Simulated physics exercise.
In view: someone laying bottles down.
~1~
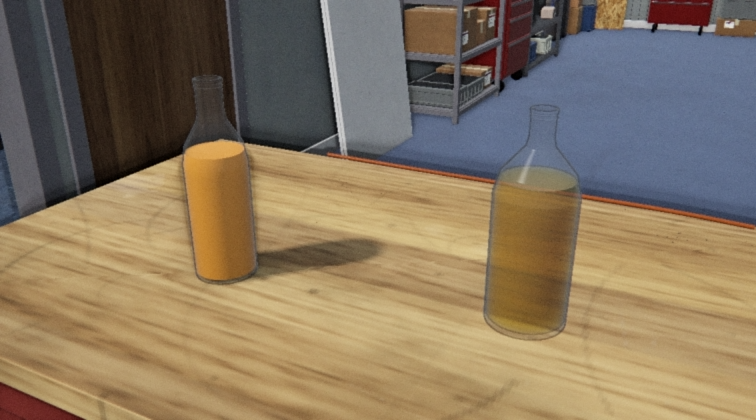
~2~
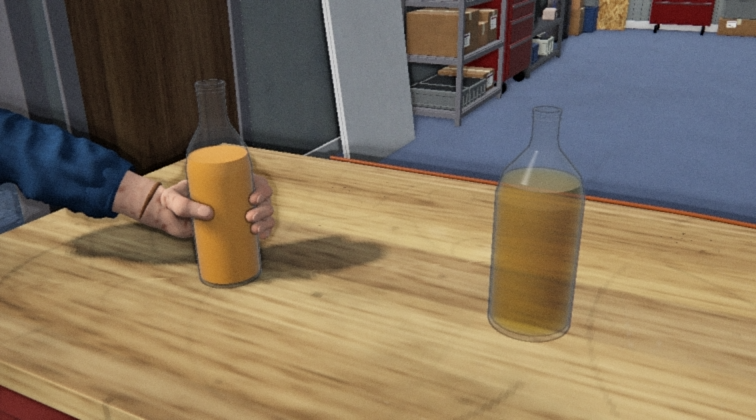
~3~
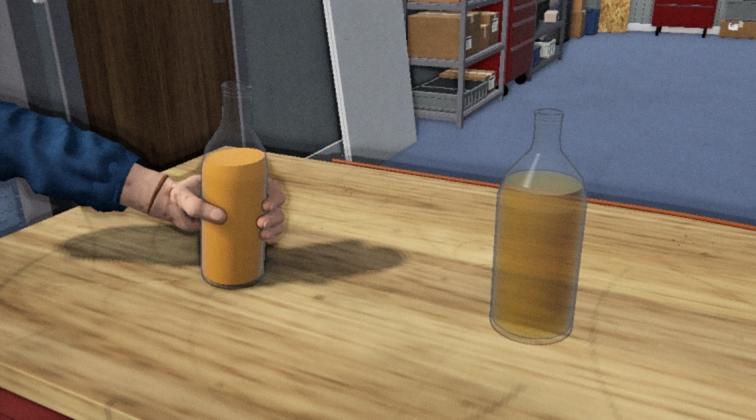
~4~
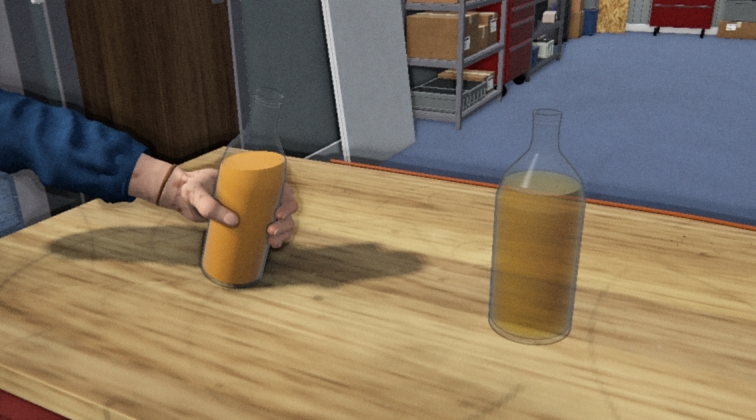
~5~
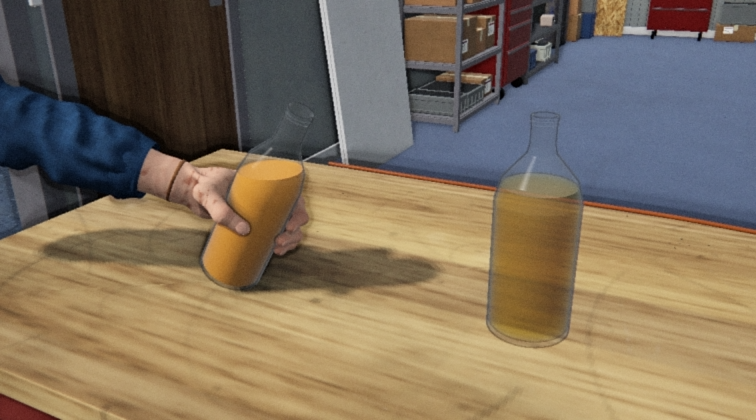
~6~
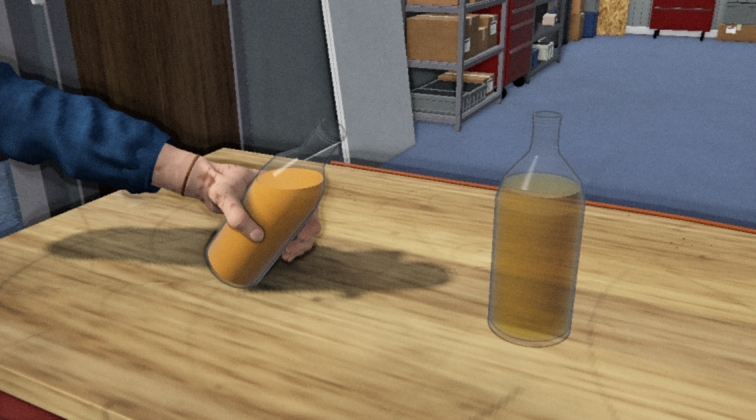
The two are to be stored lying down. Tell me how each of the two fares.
Left: It runs out. Right: It runs out.
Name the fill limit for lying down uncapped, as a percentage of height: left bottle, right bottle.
Roughly 22 per cent, then 26 per cent.
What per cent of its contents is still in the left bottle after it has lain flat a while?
Close to 35 %.
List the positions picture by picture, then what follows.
Both stand upright; left bottle (217, 177) about two thirds full, open; right bottle (534, 217) about two thirds full, open, in the first frame.
A hand takes the left bottle; left bottle about two thirds full, surface at (218, 155); right bottle about two thirds full, surface at (541, 180), in the second frame.
The left bottle is being lowered; left bottle (235, 183) about two thirds full; right bottle (539, 221) about two thirds full, in the third frame.
The left bottle is being lowered; left bottle about two thirds full, surface at (255, 162); right bottle about two thirds full, surface at (541, 183), in the fourth frame.
The left bottle is being lowered; left bottle (264, 193) tipped 30°; right bottle (536, 224) about two thirds full, in the fifth frame.
The left bottle is being lowered; left bottle (280, 200) tipped 40°, open; right bottle about two thirds full, surface at (541, 185), open, in the sixth frame.
A moment on, the left bottle is nearly down; left bottle, all still inside.
Further on, the left bottle lies flat; left bottle, a puddle at its mouth.
When it is over, both lie flat; left bottle, a puddle at its mouth; right bottle, a puddle at its mouth.
